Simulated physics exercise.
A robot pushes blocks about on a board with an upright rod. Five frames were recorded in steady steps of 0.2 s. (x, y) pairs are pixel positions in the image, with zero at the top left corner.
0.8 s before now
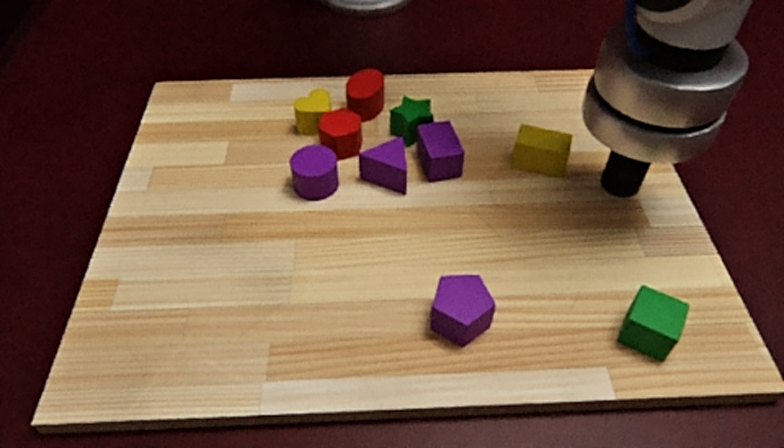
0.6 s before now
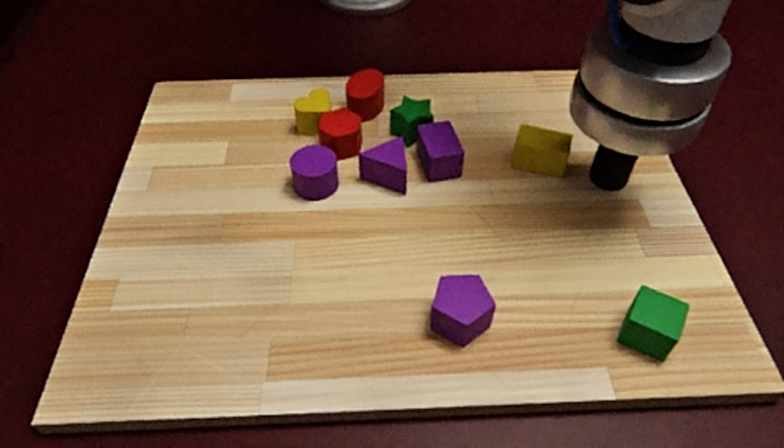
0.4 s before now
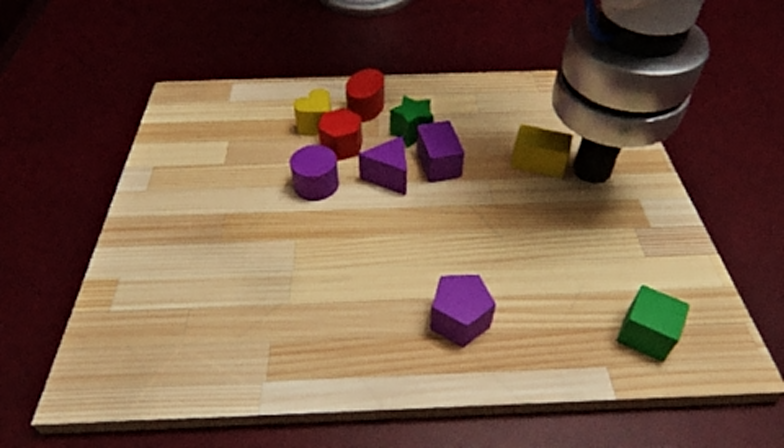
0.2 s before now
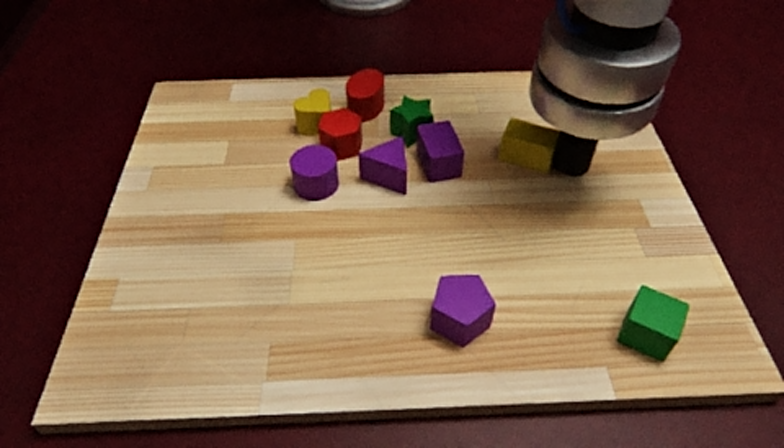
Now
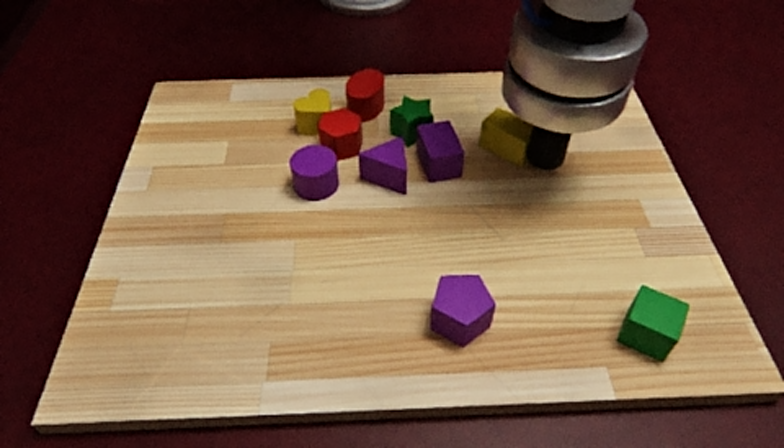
On a wooden board, a robot's rod moves left and pushes the yellow block leftward.
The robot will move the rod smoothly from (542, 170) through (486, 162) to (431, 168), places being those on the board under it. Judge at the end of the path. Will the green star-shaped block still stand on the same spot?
In short: Yes.
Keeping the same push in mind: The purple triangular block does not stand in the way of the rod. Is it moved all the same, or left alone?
Here's my answer: The purple triangular block gets displaced.
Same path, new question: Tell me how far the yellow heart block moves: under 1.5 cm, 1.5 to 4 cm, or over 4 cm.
My estimate: Under 1.5 cm.
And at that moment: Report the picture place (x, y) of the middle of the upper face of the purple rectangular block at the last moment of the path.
At pixel (396, 142).
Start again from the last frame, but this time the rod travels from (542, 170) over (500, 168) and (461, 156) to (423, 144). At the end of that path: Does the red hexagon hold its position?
That would be a yes.
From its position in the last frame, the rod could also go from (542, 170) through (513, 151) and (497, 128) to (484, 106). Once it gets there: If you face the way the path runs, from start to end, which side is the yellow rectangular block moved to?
It moves over to the left.
On the path given first. One third of the way, rod (507, 152); yellow rectangular block (487, 113), turned 35° clockwise.
Two thirds of the way, rod (467, 151); purple rectangular block (432, 138); yellow rectangular block (476, 109), turned 55° clockwise.
At the end, rod (432, 156); yellow heart block not moved; purple triangular block (362, 155); green star-shaped block not moved; purple rectangular block (396, 142), turned 15° clockwise; yellow rectangular block (476, 109), turned 55° clockwise.
